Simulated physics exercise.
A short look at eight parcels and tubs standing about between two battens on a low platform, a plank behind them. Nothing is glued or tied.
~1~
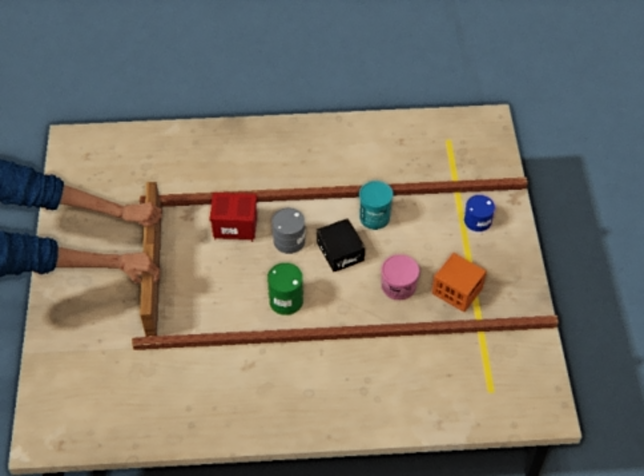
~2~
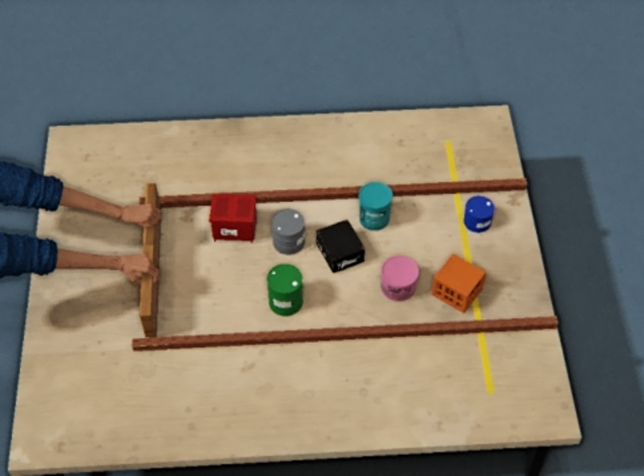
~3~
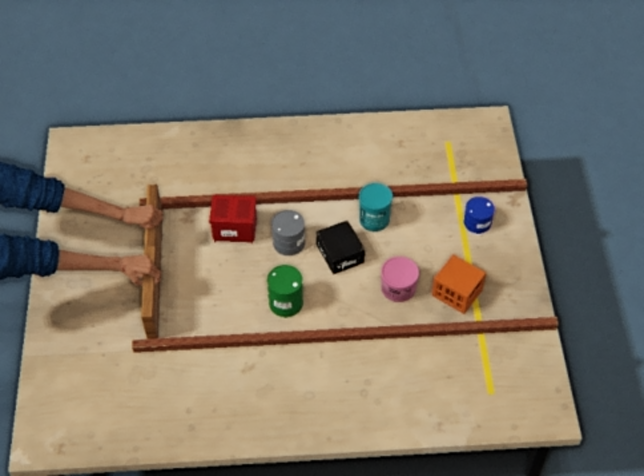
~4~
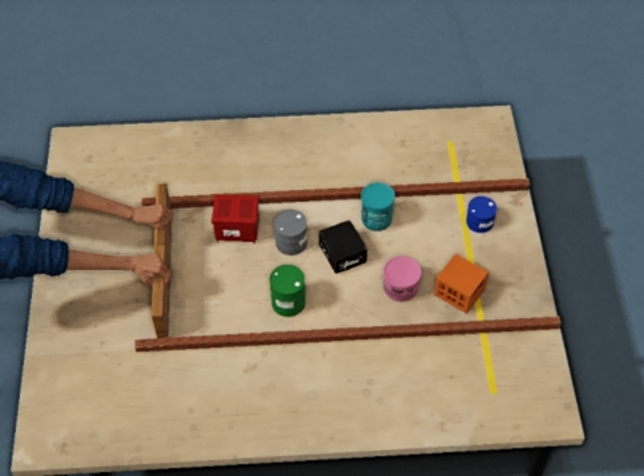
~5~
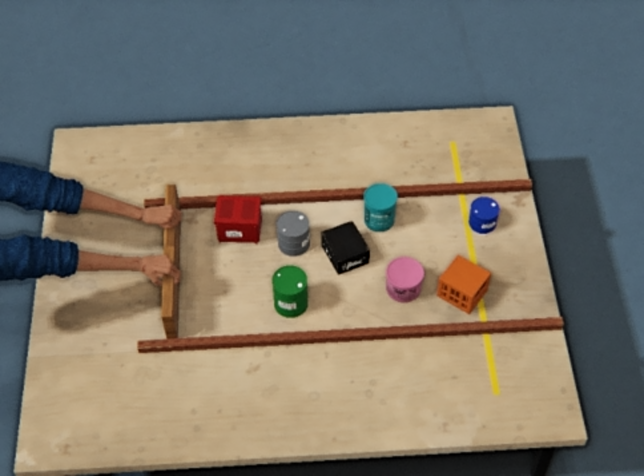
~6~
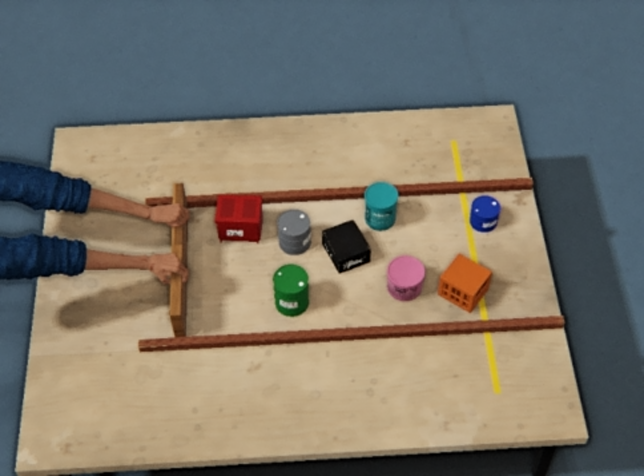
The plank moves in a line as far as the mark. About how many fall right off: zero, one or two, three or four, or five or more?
In the end the number that fall off is one or two.
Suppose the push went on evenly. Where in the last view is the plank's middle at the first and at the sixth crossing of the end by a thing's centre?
First at (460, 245), next at (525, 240).
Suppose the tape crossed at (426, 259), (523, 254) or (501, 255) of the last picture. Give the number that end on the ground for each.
Down on the ground: 0, 5 and 4.
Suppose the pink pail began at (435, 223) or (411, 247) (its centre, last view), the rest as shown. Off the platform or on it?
In that order, it survives; stays on.
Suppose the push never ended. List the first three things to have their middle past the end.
The order is the blue canister, then the orange crate, then the turquoise pail.
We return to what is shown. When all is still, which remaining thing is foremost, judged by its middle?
Foremost is the turquoise pail.
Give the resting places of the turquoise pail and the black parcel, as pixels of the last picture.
First (526, 199), then (509, 256).
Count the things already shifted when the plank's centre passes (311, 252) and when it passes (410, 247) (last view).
By then 5, and 8.
A little later, none off yet; blue canister at rest near (485, 214); orange crate at rest near (465, 283); pink pail at rest near (405, 279).
Next, none off yet; blue canister at rest near (485, 214); orange crate at rest near (465, 283); pink pail shifted a little near (415, 291).
Later still, none off yet; blue canister shifted about its own width near (503, 215); orange crate shifted about its own width near (520, 278); pink pail shifted well along near (480, 293).
When it is over, the number that fall off is one or two; down, orange crate and blue canister.
